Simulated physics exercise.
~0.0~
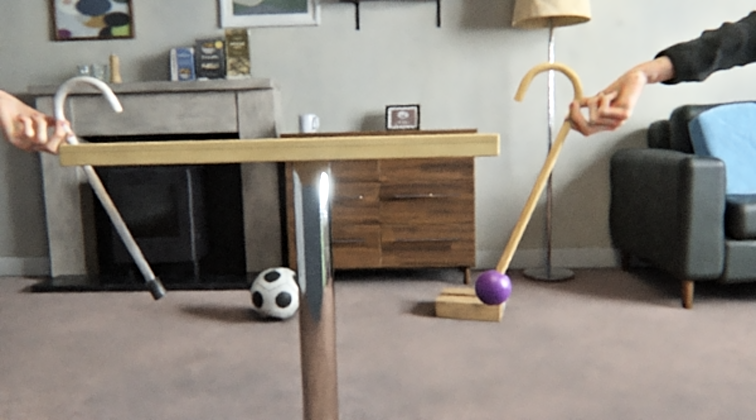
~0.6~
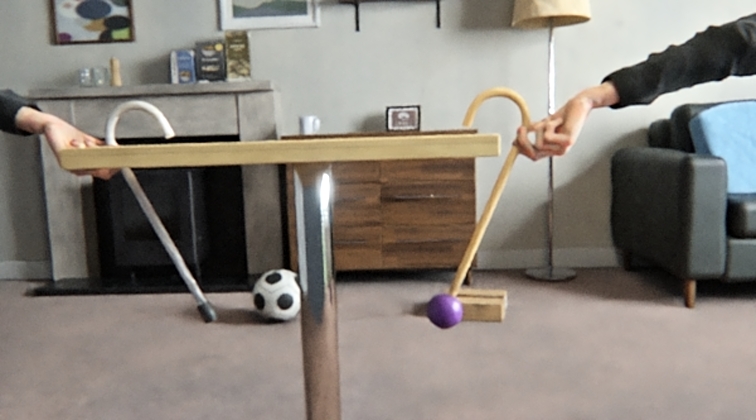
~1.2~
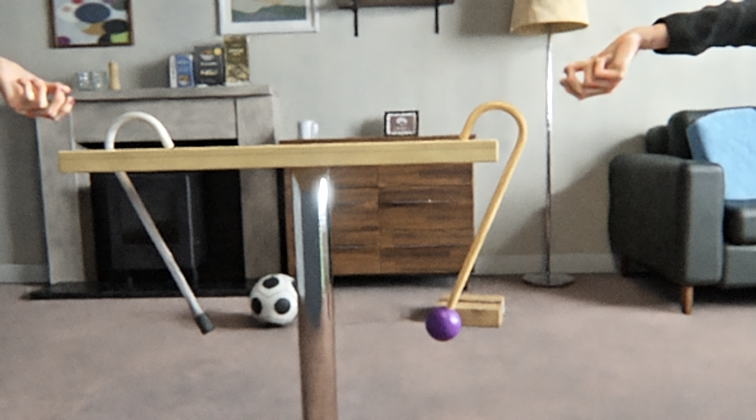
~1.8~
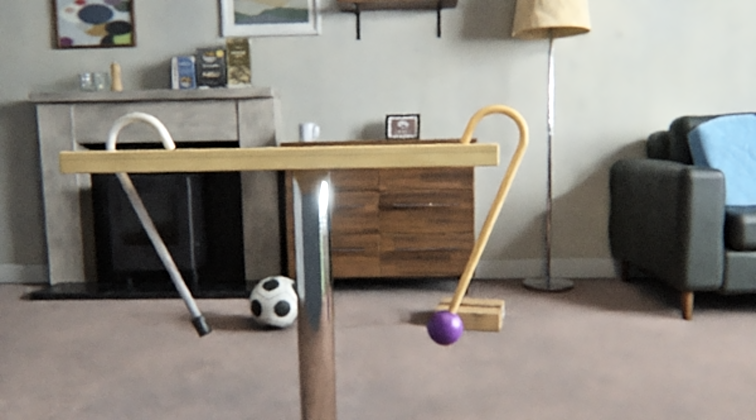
Two hands hooking a white cane and a purple-ended wooden stick on opposite ends of a table, letting go, both staying hung.
